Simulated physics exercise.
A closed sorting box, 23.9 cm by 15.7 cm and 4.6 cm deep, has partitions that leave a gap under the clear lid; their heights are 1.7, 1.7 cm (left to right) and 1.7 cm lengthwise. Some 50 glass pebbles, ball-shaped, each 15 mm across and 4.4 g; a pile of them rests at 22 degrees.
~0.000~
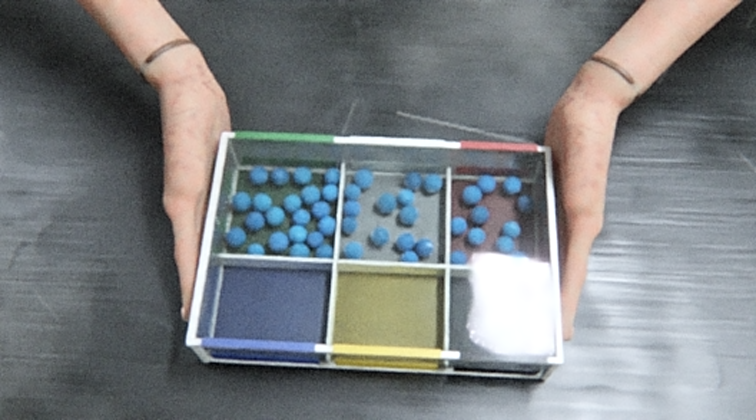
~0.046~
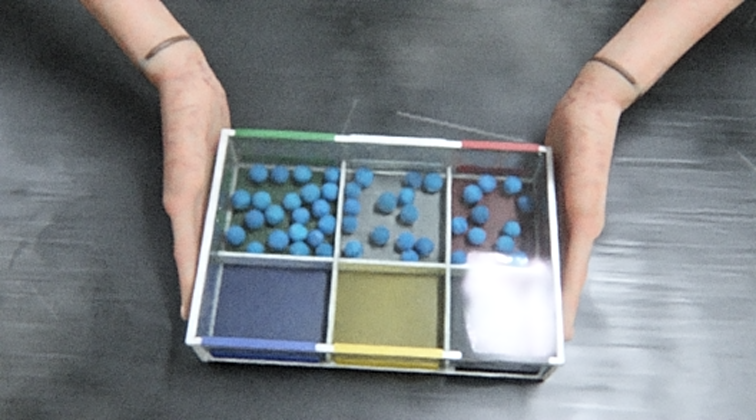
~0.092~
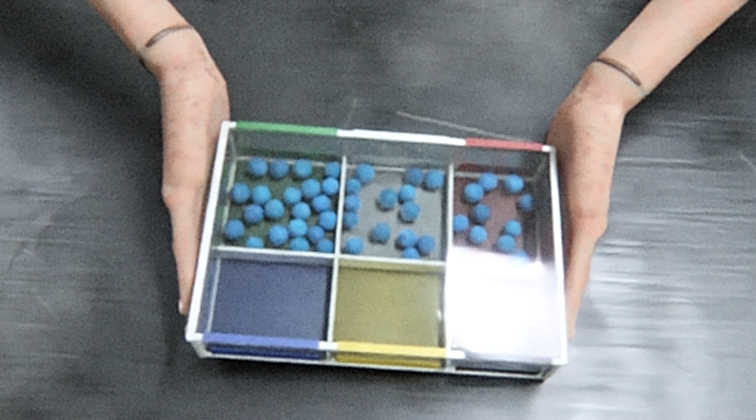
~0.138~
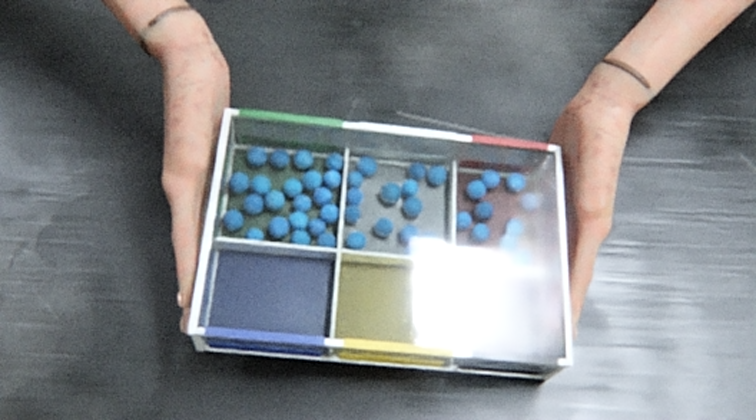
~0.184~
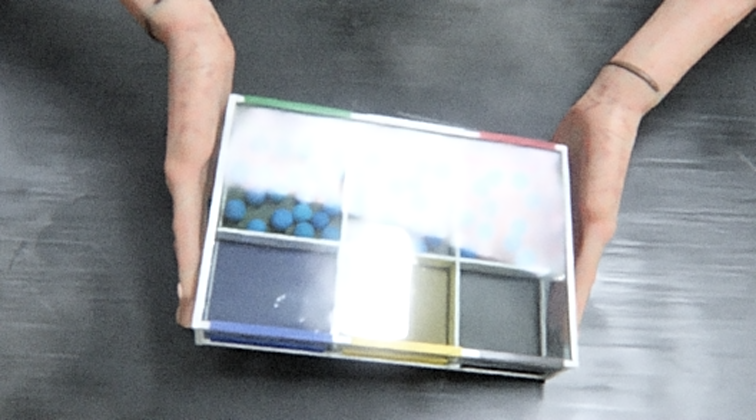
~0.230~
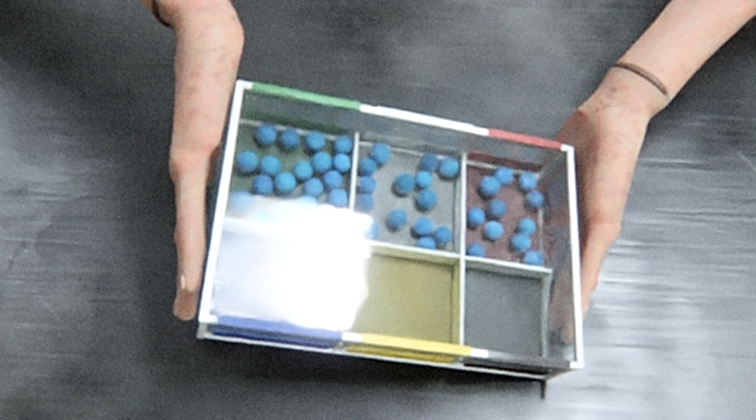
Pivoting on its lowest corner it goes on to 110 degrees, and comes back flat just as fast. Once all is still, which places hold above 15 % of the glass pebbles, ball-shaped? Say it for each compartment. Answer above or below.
Red above, blue below, green below, yellow below, white below, black above.
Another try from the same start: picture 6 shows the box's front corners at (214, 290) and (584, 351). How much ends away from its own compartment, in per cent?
In that case some 80 per cent.
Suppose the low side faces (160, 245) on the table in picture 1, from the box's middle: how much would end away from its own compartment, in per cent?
About 65 per cent.
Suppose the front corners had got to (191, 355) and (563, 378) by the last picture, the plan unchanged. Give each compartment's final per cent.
Red 0, blue 10, green 0, yellow 35, white 0, black 55.
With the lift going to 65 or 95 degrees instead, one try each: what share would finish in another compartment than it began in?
About 0 and 75 per cent.
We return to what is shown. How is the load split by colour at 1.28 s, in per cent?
Red 40; blue 5; green 15; yellow 5; white 35; black 5.
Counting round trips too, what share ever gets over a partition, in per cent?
About 80 per cent.
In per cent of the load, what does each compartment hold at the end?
Red 55; blue 0; green 0; yellow 0; white 0; black 45.
Then, at 1.28 s, tilt 110 degrees; red 40 %, blue 5 %, green 15 %, yellow 5 %, white 35 %, black 5 %.
After 1.98 s, tilt 50 degrees; red 50 %, black 45 %.
After 2.72 s, tilt 0 degrees; red 50 %, black 45 %.
In the end, at 3.4 s, red 55 %, blue 0 %, green 0 %, yellow 0 %, white 0 %, black 45 %.
